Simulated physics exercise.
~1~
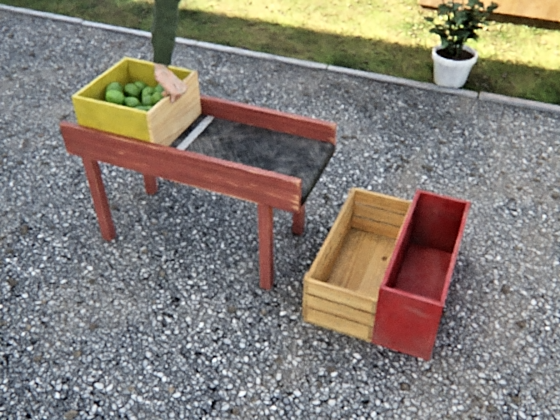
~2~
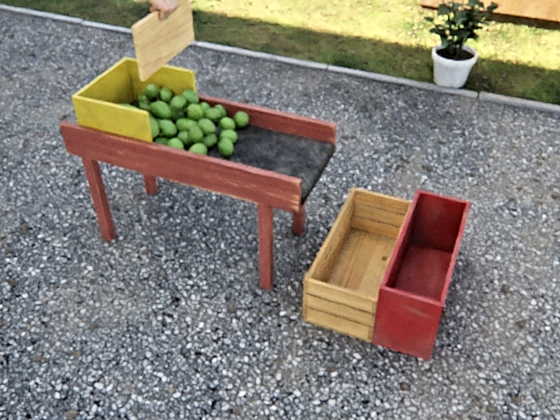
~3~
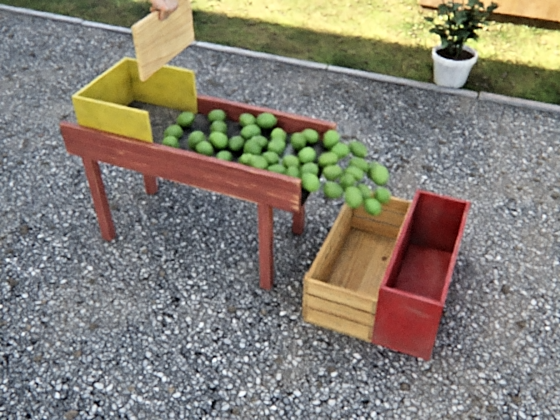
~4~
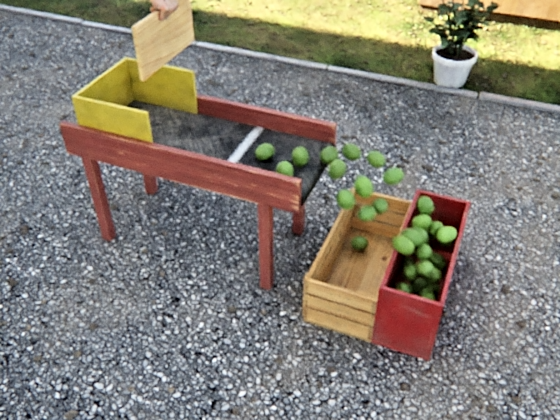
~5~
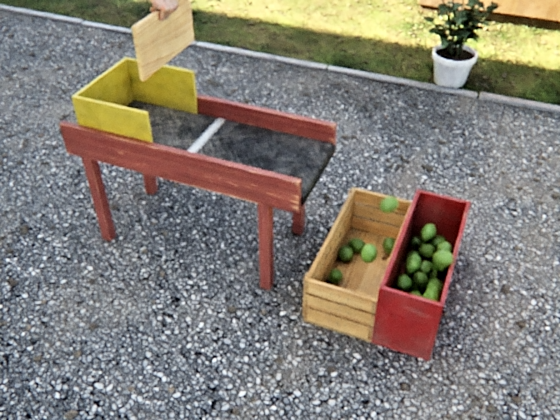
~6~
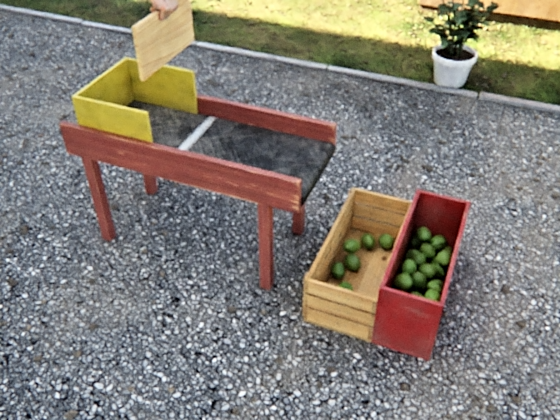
A hand lifted a wooden gate from a yellow pen, and a pile of green limes rode the dark belt to the right and flew off its end, most landing in the red tub and a few in the wooden one beside it.
